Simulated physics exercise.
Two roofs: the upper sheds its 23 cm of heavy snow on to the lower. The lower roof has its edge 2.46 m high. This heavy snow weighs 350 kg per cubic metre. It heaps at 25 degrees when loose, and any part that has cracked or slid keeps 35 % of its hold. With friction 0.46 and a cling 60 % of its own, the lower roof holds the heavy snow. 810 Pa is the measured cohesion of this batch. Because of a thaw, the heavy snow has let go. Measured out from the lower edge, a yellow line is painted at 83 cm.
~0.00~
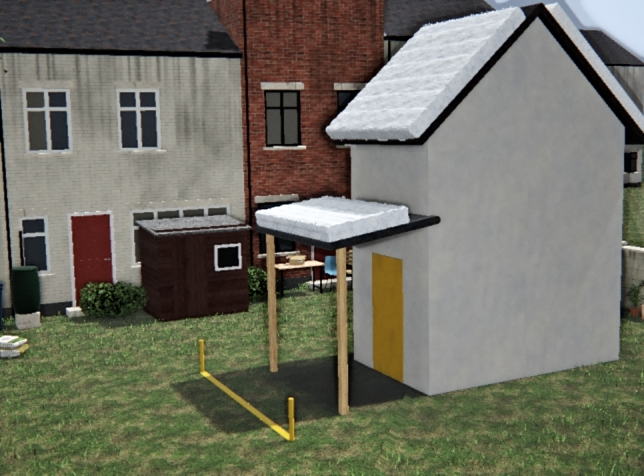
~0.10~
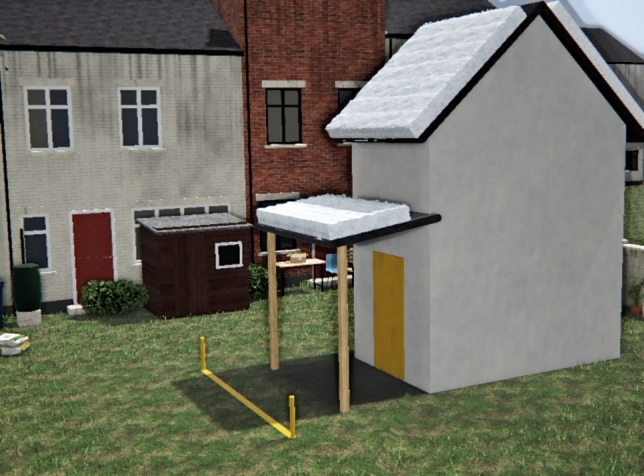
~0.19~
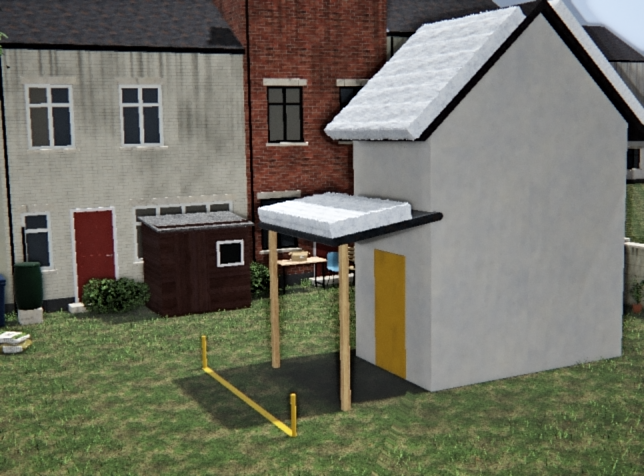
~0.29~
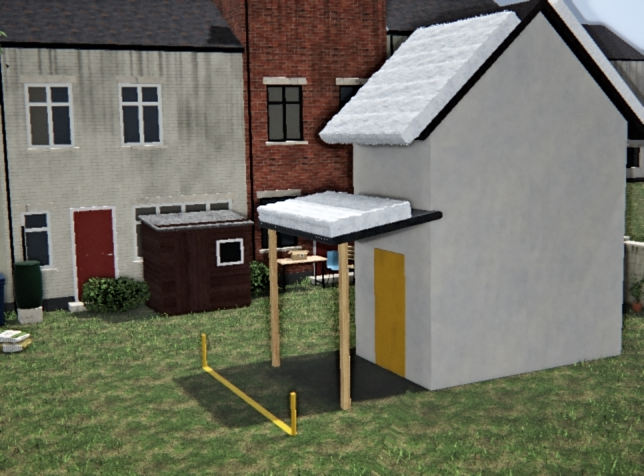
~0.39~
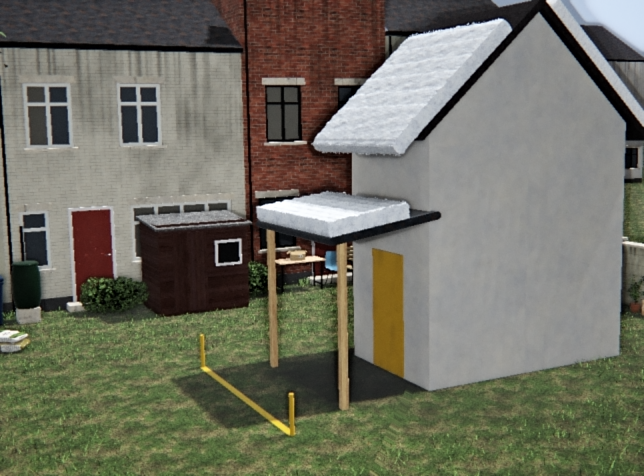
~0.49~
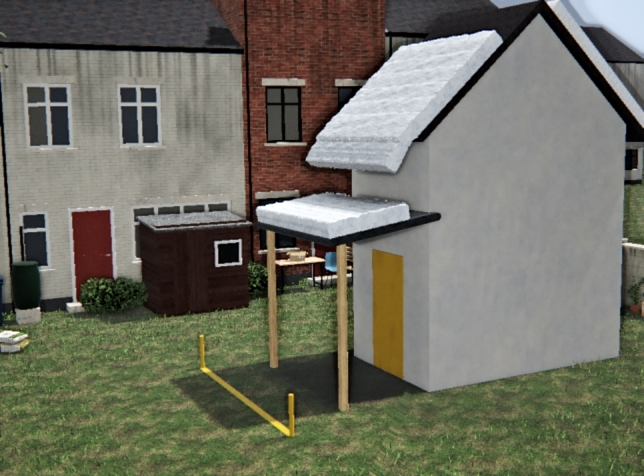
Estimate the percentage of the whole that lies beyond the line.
I would say some 48 percent of the snow lies beyond it.
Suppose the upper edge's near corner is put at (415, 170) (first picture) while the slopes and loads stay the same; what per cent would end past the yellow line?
25 per cent or so.
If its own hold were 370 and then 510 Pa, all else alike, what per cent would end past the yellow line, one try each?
The answers, in order, are 60 % and 60 %.
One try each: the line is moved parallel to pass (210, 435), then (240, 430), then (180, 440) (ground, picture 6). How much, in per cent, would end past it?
In turn about 25 %, 35 %, 18 %.
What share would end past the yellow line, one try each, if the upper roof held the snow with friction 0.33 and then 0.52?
It would be 35 % the first time and 20 % the second.
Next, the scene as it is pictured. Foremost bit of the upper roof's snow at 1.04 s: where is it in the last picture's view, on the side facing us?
At roughly (310, 224).
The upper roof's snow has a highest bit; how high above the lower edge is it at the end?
0.5 m, give or take.
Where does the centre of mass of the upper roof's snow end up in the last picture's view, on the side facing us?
Somewhere near (244, 365).
By 1.04 s, none is below the lower edge and 0 % is past the line.
By 1.69 s, 48 % is below the lower edge and 41 % is past the line.
By 2.35 s, 57 % is below the lower edge and 48 % is past the line.
By 3.00 s, 57 % is below the lower edge and 48 % is past the line.
By 3.10 s, at the end, 57 % is below the lower edge and 48 % is past the line.
